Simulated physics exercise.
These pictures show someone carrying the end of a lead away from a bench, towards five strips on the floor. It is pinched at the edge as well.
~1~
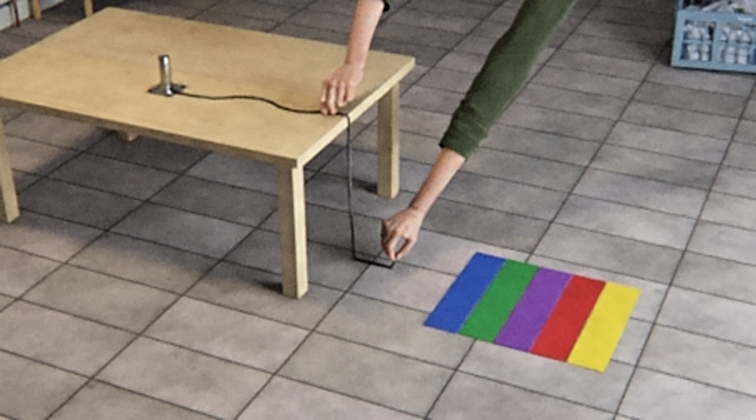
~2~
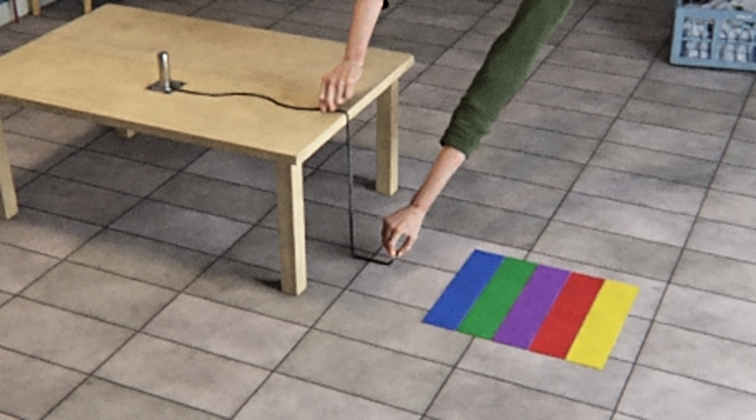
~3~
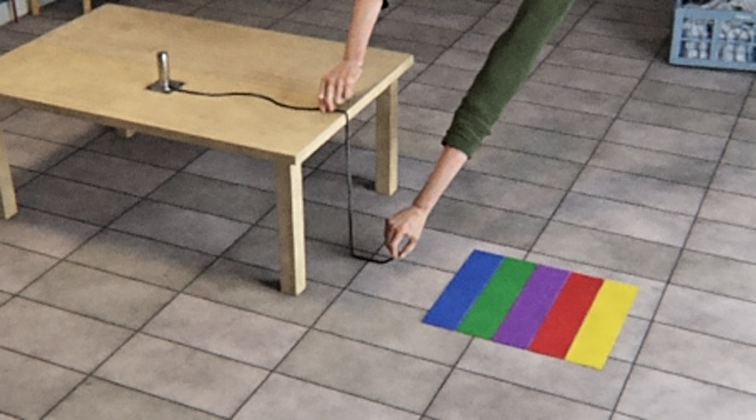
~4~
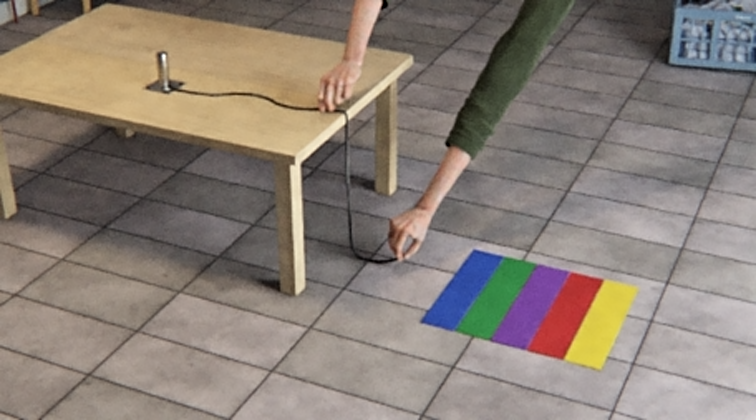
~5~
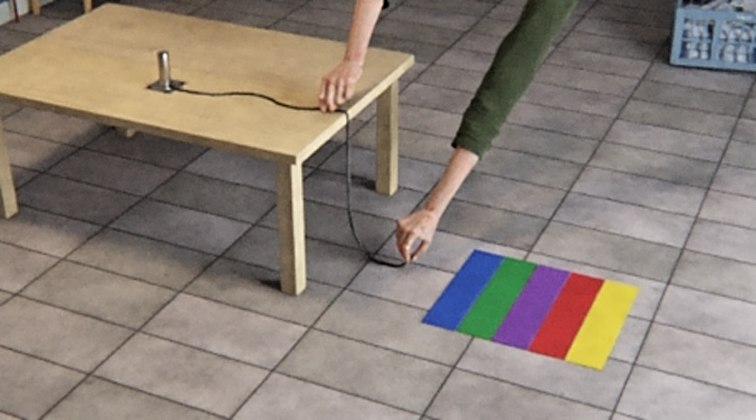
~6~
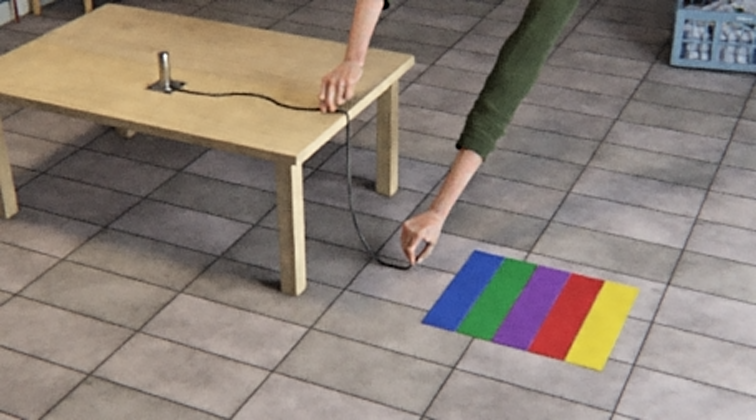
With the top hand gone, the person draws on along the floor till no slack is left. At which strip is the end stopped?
It halts on the green strip.
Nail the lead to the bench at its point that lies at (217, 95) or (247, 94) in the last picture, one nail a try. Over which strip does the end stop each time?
Taking them in turn: Green; green.
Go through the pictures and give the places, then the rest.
In the first picture, end (395, 257); blue (450, 315); green (484, 324); purple (519, 333); red (556, 342); yellow (592, 351).
In the second picture, end (396, 255); lead through (196, 93) (257, 95) (308, 109) (349, 137) (351, 198) (353, 252).
In the third picture, end (399, 256).
In the fourth picture, end (403, 257); lead through (195, 93) (256, 95) (306, 109) (347, 137) (349, 198) (355, 252).
In the fifth picture, end (410, 258).
In the sixth picture, end (416, 260); lead through (196, 93) (257, 96) (308, 110) (348, 137) (350, 198) (372, 252).
Early on, end near (454, 270); over blue.
Midway, end near (486, 278); over green.
At the end of the slack, end near (505, 282); over green. Over green.
